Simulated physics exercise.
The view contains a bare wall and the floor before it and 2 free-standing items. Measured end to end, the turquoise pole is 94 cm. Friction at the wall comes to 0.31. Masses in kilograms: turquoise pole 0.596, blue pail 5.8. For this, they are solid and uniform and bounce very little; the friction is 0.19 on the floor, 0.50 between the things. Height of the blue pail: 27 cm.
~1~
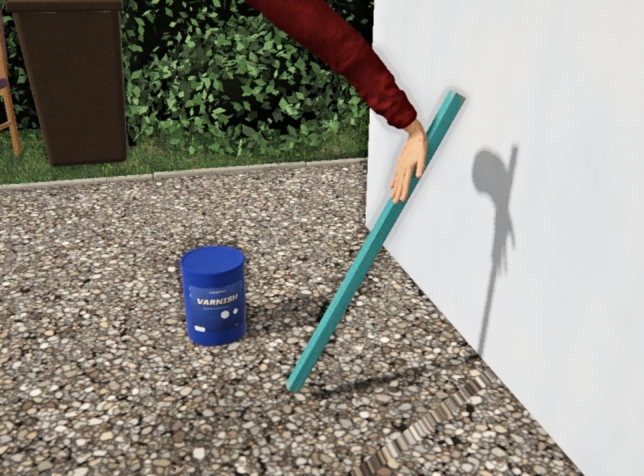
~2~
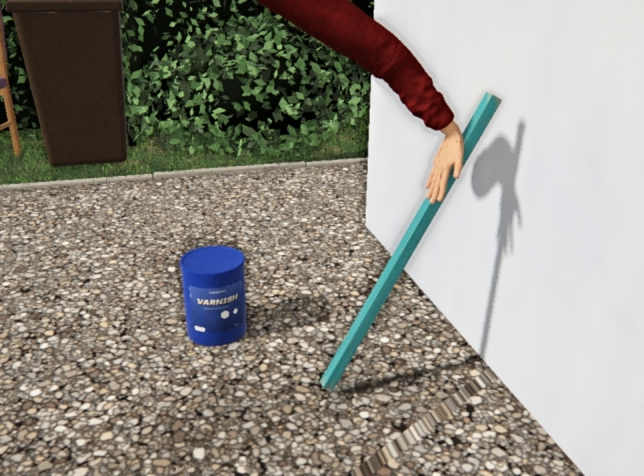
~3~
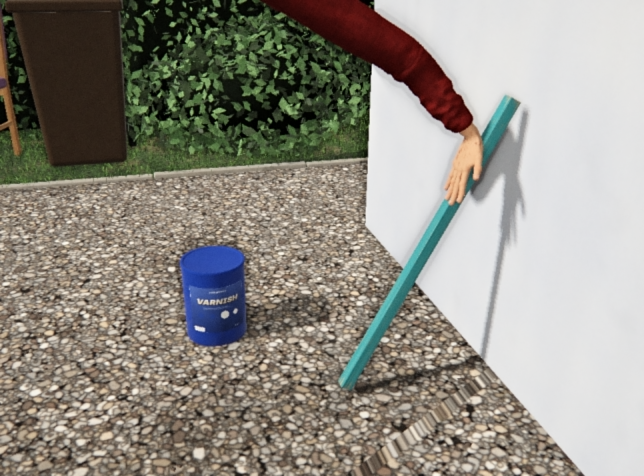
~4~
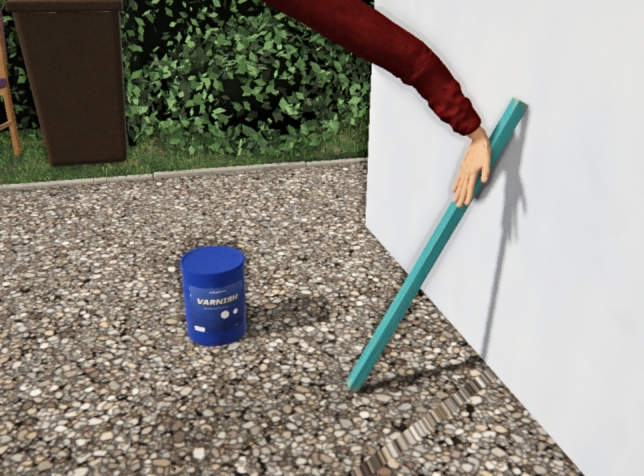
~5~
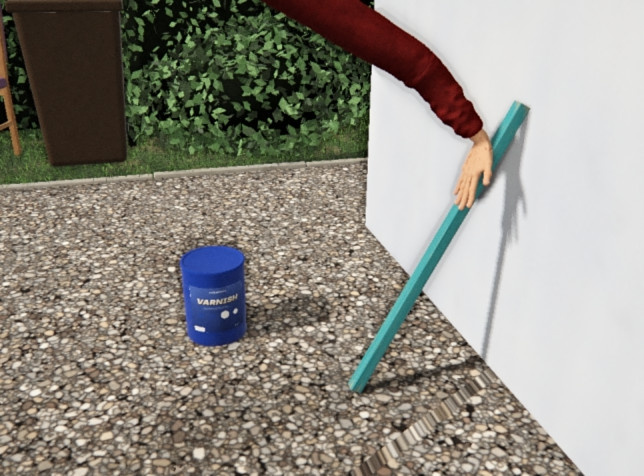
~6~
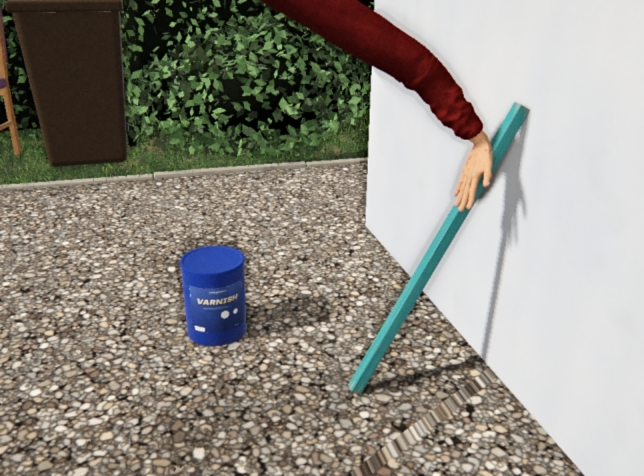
At first, a hand at the end of a red-sleeved arm holds a slanted turquoise pole just short of a white wall, with a blue pail standing on the pebbly ground to the left. The hand moves the pole rightward until it leans on the wall, then stays on it, nearly motionless.
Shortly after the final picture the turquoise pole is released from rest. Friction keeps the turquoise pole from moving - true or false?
False.
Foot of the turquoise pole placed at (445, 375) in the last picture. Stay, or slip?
In that case it does not budge.
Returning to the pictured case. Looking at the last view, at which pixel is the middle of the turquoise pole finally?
About (339, 390).
Then, 0.60 s past the last view, turquoise pole 14° lower than it was left near (402, 280).
Then, 0.80 s past the last view, turquoise pole 37° lower than it was left near (363, 330).
Then, 0.90 s past the last view, turquoise pole 58° lower than it was left near (343, 381).
Finally, on their side or leaning hard on the floor, turquoise pole; blue pail still in place (within 10 cm). Final places as that camera would see them, turquoise pole near (339, 390). The pole slips out.
